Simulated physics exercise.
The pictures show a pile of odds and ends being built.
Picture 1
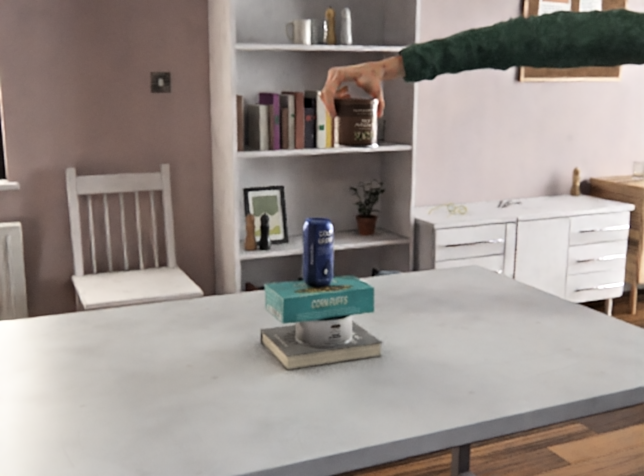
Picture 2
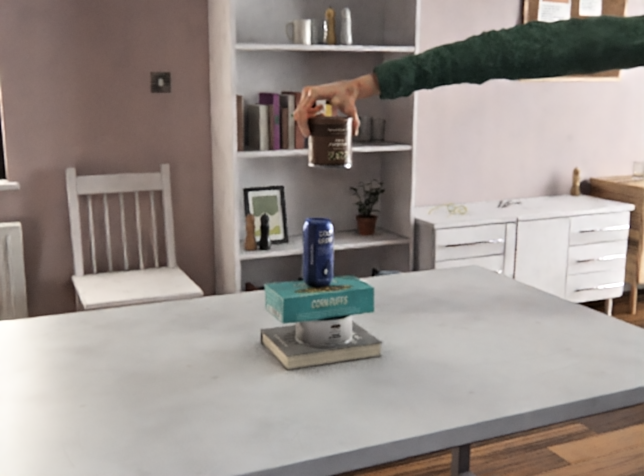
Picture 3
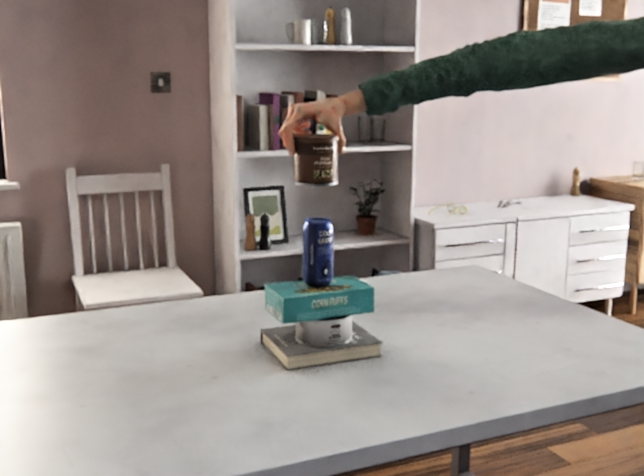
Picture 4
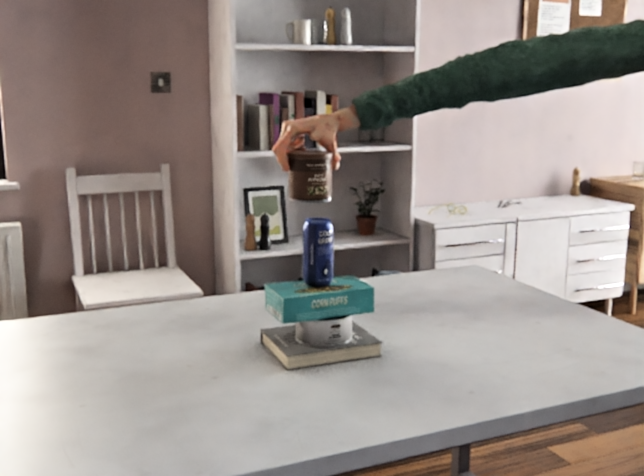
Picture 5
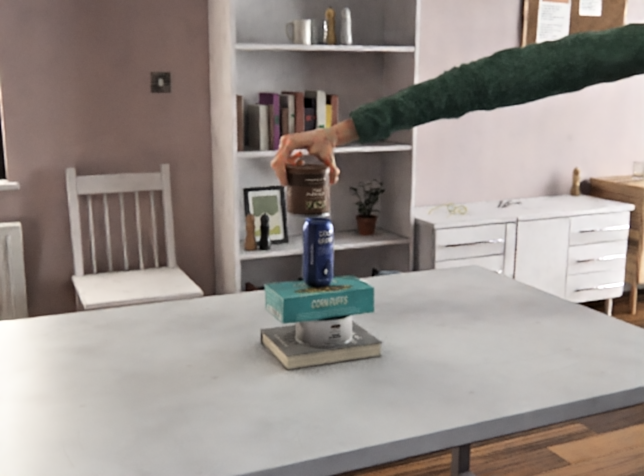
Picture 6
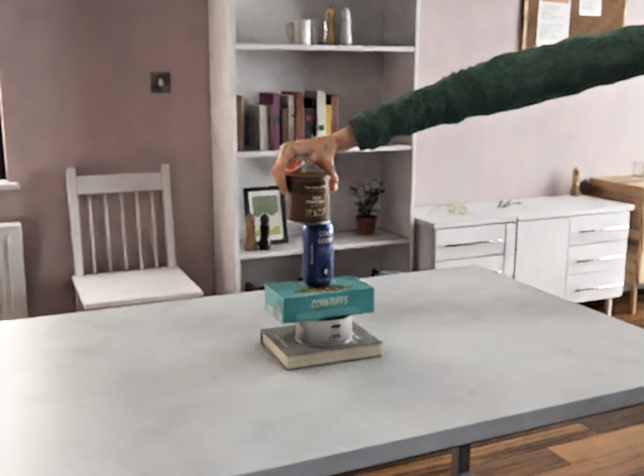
In this clip, a hand in a green sleeve moves a brown pot leftward and down over a pile of a book, white tub, turquoise packet and blue can, then sets it on the can, still holding it.
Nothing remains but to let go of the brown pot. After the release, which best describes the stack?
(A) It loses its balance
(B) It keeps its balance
B.
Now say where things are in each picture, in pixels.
The first picture shows coming down; brown pot (356, 123); white tub (324, 325).
The second picture shows coming down; brown pot (330, 142); turquoise packet (319, 299).
The third picture shows coming down; brown pot (316, 160); white tub (324, 325).
The fourth picture shows coming down; brown pot (310, 176); turquoise packet (319, 299).
The fifth picture shows coming down; brown pot (308, 190); white tub (324, 325).
The sixth picture shows set down, still held; brown pot (308, 198); turquoise packet (319, 299).
Then, 0.20 s on from there, no change.
Then, 0.70 s on from there, brown pot resting near (308, 198).
In the end, all 5 unmoved. At the end, from the last picture's camera, brown pot near (308, 198). The pile stays up.
